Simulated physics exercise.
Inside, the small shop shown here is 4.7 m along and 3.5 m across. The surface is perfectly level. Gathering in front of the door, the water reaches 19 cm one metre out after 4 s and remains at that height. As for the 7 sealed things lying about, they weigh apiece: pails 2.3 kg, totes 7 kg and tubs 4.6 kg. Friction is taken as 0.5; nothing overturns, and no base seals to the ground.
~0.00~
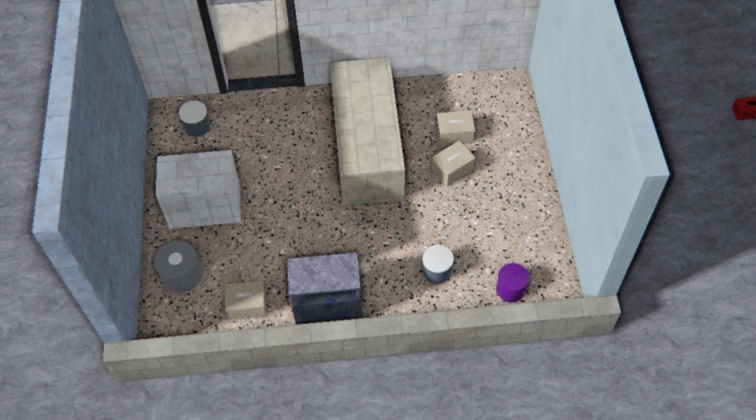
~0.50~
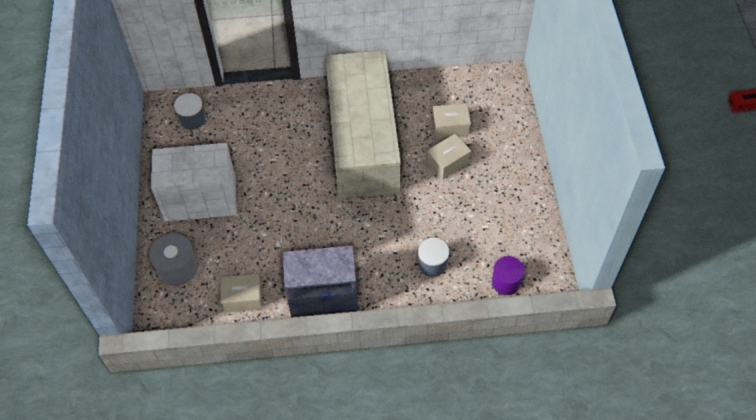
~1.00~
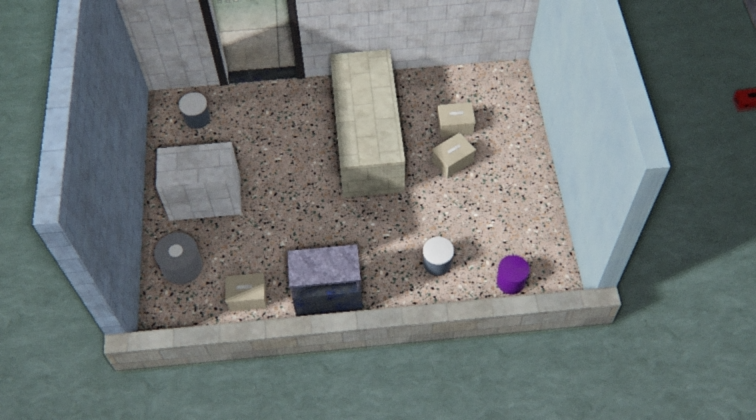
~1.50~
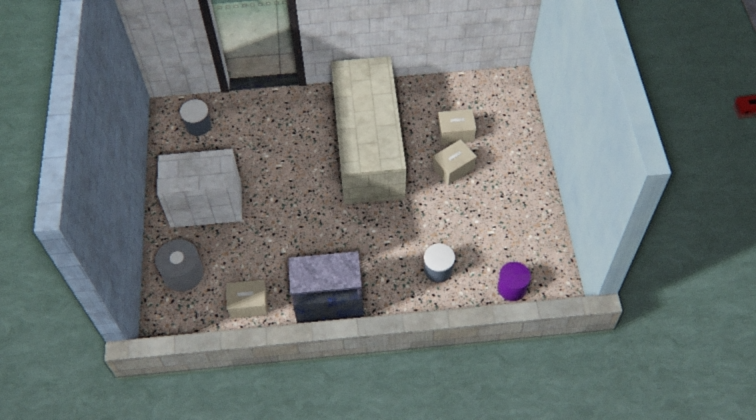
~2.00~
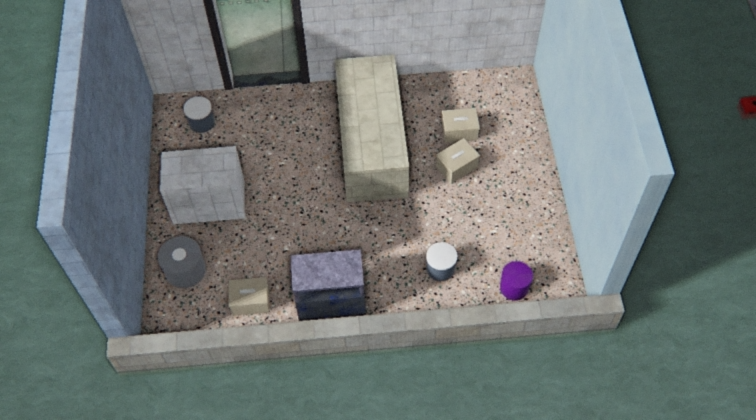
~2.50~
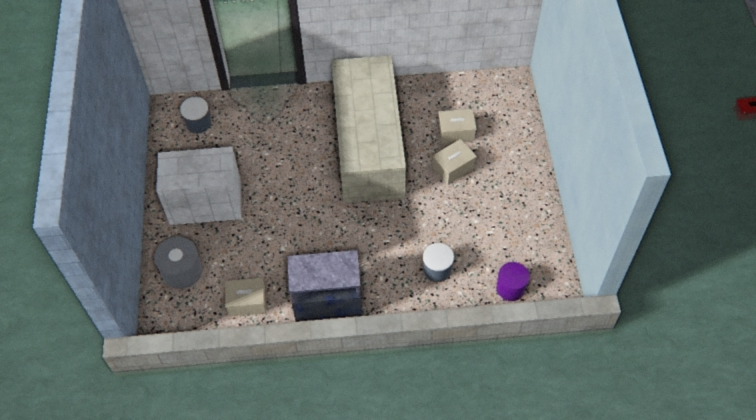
A small shop with a speckled floor, pale blue side walls and a doorway at the back is seen from high above its low front wall. A long beige block stands mid-room, with two beige boxes to its right, grey blocks and drums at left, and a white-topped tub and purple pail at front right. The view shakes slightly, the ground outside turns from grey to green, and a faint greenish wet patch appears at the doorway while the objects stay put.
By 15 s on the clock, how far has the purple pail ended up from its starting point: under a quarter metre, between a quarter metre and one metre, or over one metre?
The purple pail ends up over one metre away.
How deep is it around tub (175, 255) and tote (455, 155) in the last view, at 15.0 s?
Depth approx. 10 cm / 6 cm.
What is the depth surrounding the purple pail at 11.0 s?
5 cm, roughly.
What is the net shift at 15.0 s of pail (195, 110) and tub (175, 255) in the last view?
First 80 cm, then 60 cm.
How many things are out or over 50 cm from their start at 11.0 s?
That would be 4.
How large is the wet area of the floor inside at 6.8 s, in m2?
Wet area: Approx. 9.0 m2.
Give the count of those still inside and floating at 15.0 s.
6 at that moment.
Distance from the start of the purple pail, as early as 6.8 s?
Roughly 0 centimetres by that point.
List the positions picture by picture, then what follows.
The first frame shows the purple pail at (514, 277), on the bottom; water covers 0.0 m2; 0 of 7 have shifted.
The second frame shows the purple pail at (509, 270) rests on the ground; water covers 0.0 m2; 0 of 7 have shifted.
The third frame shows the purple pail at (514, 269) rests on the ground; 0.0 m2 under water; 0 of 7 have shifted.
The fourth frame shows the purple pail at (515, 275) rests on the ground; water covers 0.0 m2; 0 of 7 have shifted.
The fifth frame shows the purple pail at (517, 275), on the bottom; water covers 0.0 m2; 0 of 7 have shifted.
The sixth frame shows the purple pail at (514, 275), on the bottom; 0.3 m2 under water; 0 of 7 have shifted.
After 3.5 s the purple pail is near (514, 275), 0.0 m from its start, aground; 0 afloat.
After 6.8 s the purple pail is near (514, 275), 0.0 m from its start, aground; 2 afloat.
After 11.0 s the purple pail is near (544, 181), 1.2 m from its start, afloat; 5 afloat.
After 15.0 s the purple pail is near (427, 86), 2.6 m from its start, afloat; 6 afloat.
